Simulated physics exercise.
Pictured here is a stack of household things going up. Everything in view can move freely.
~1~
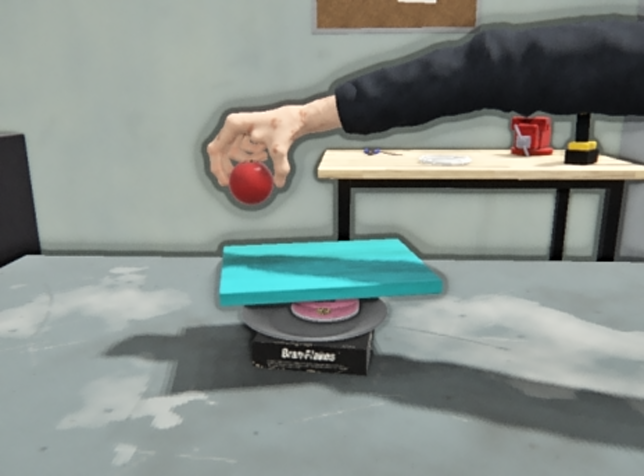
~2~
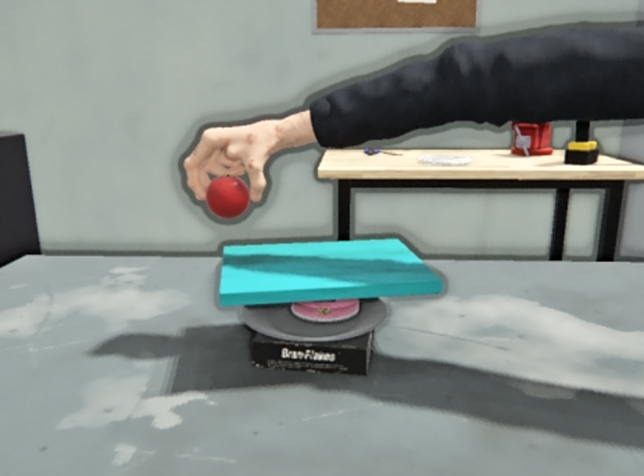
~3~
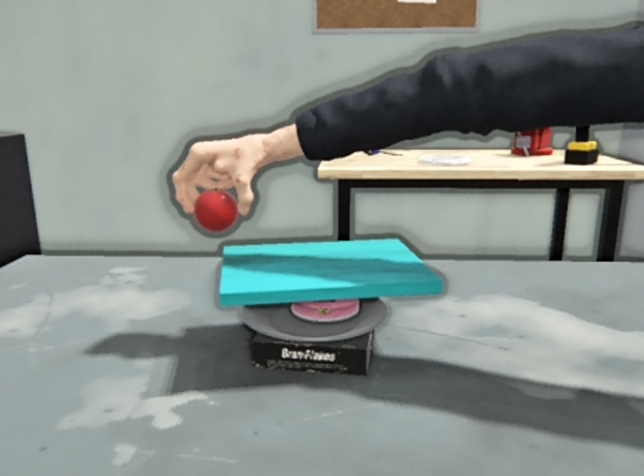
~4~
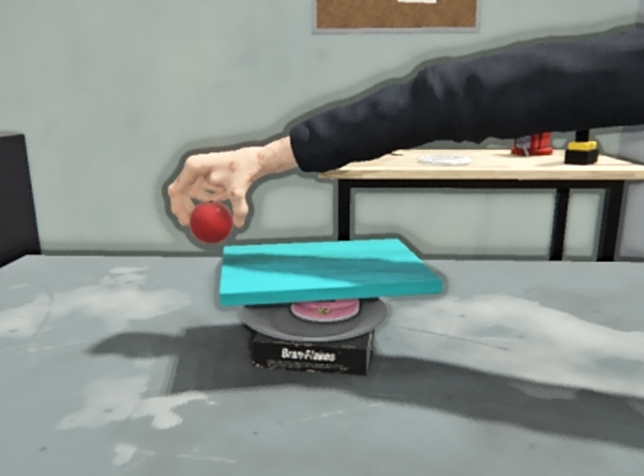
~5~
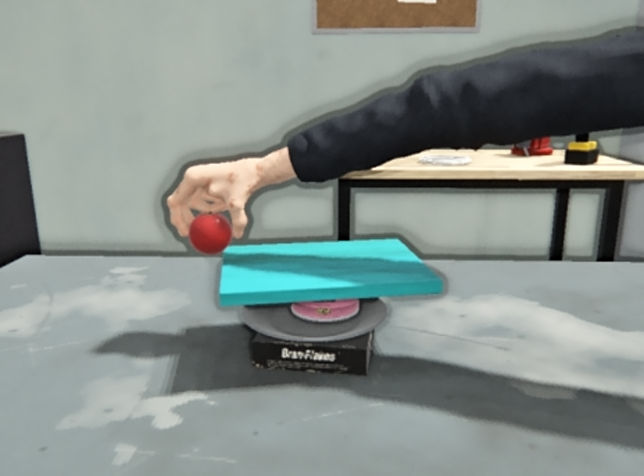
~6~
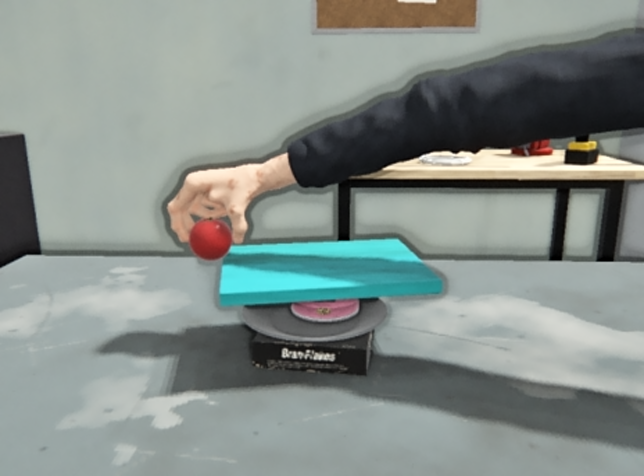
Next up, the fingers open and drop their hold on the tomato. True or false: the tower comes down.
True.
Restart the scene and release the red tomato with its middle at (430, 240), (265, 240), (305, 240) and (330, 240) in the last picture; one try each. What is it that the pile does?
The pile collapses the first time, remains standing the second time, remains standing the third time and remains standing the fourth time.
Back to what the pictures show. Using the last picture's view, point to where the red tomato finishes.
Roughly pixel (180, 327) in the last picture.
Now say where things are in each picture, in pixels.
Still above its spot; red tomato (251, 182), in the first frame.
Still above its spot; red tomato (228, 196); black packet (317, 337), in the second frame.
Still above its spot; red tomato (216, 210), in the third frame.
Still above its spot; red tomato (211, 223); black packet (317, 337), in the fourth frame.
Still above its spot; red tomato (210, 233), in the fifth frame.
Set down, still held; red tomato (211, 239); black packet (317, 337), in the sixth frame.
Then, 0.42 s on from there, red tomato now fallen.
Then, 0.86 s on from there, nothing new.
In the end, fallen, red tomato; the other 4 unmoved. At the end, from the last picture's camera, red tomato near (180, 327). The pile comes apart.
